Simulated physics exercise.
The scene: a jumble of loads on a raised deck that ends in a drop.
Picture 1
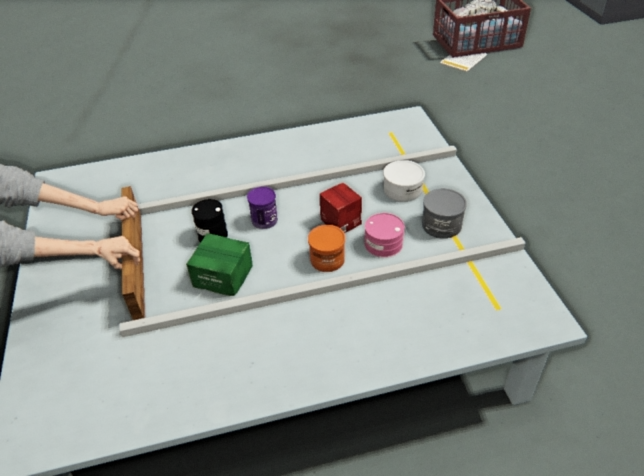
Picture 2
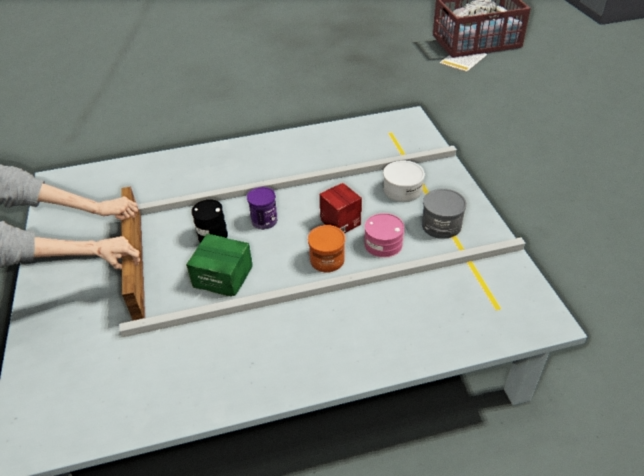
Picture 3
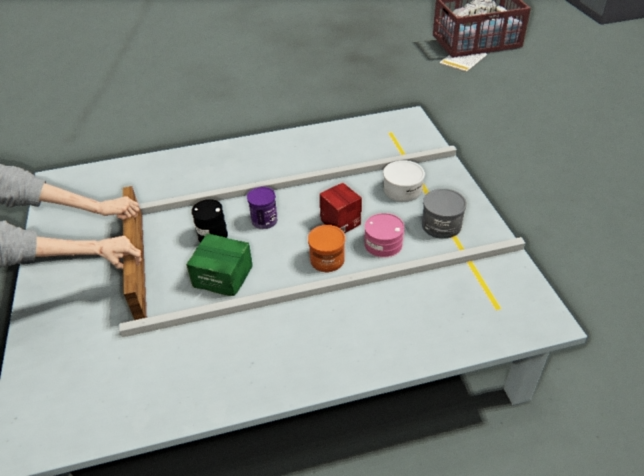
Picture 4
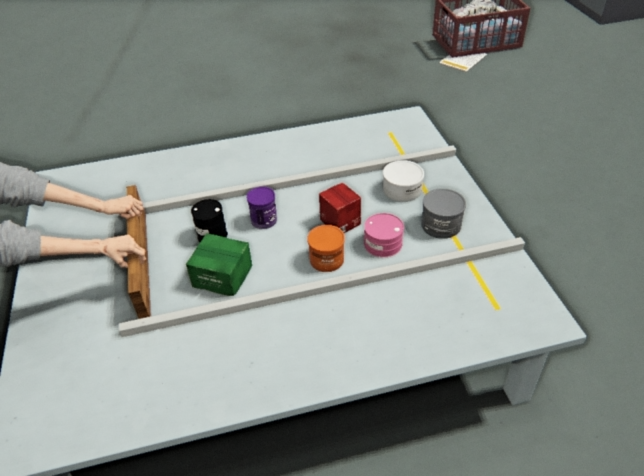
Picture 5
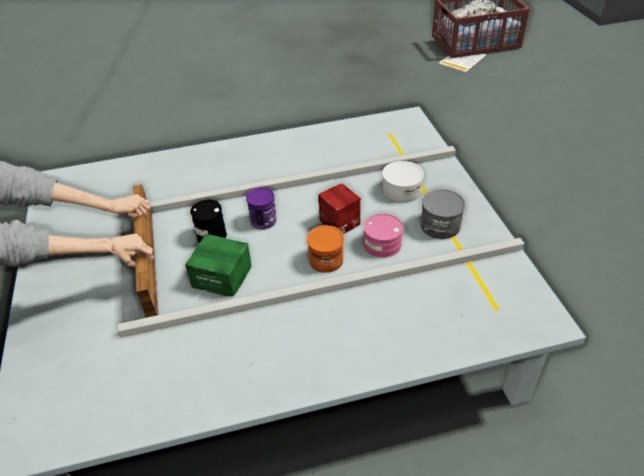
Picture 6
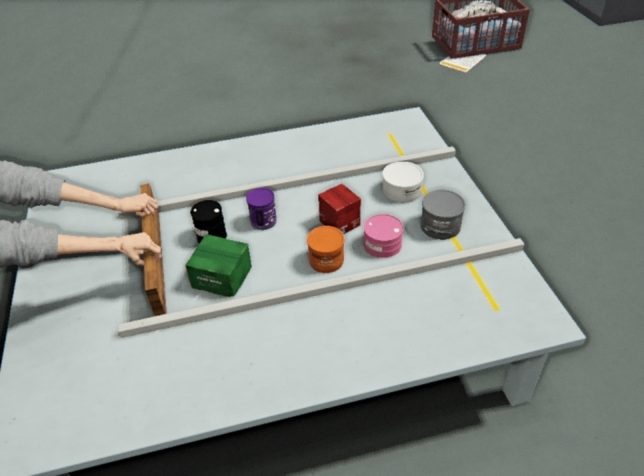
A pale table stands on a grey floor, seen from above at an angle, with a red crate behind it. Between two light rails sit a green box, black, purple, orange, pink, white and grey containers and a red box, with yellow tape crossing toward the right. Two hands at the left slide a wooden plank slightly rightward, while the containers, boxes and camera stay practically still.
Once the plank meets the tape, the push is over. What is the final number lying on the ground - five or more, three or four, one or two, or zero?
It ends at three or four.
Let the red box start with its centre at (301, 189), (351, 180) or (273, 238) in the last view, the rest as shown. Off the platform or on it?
Taking the places in order, it keeps its place, then keeps its place, then keeps its place.
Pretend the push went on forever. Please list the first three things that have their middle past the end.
The grey pail comes first, followed by the pink canister and then the orange pail.
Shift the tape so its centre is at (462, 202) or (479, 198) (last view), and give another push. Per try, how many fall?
The first try gives 5, the second gives 8.
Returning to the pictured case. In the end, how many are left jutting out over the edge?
My count gives 2.
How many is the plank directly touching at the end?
Contact count: 3.
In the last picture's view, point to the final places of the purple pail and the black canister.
Near (429, 162) and (441, 177).
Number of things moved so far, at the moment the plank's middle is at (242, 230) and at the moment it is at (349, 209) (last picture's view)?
Counts: 3 and 7.
Early on, none off yet; grey pail at rest near (442, 215); white pail at rest near (402, 182); pink canister at rest near (383, 236).
A while later, none off yet; grey pail travelled about its own width near (475, 203); white pail at rest near (403, 182); pink canister travelled well along near (452, 226).
Finally, the number that fall off is three or four; lost, orange pail, pink canister and grey pail.
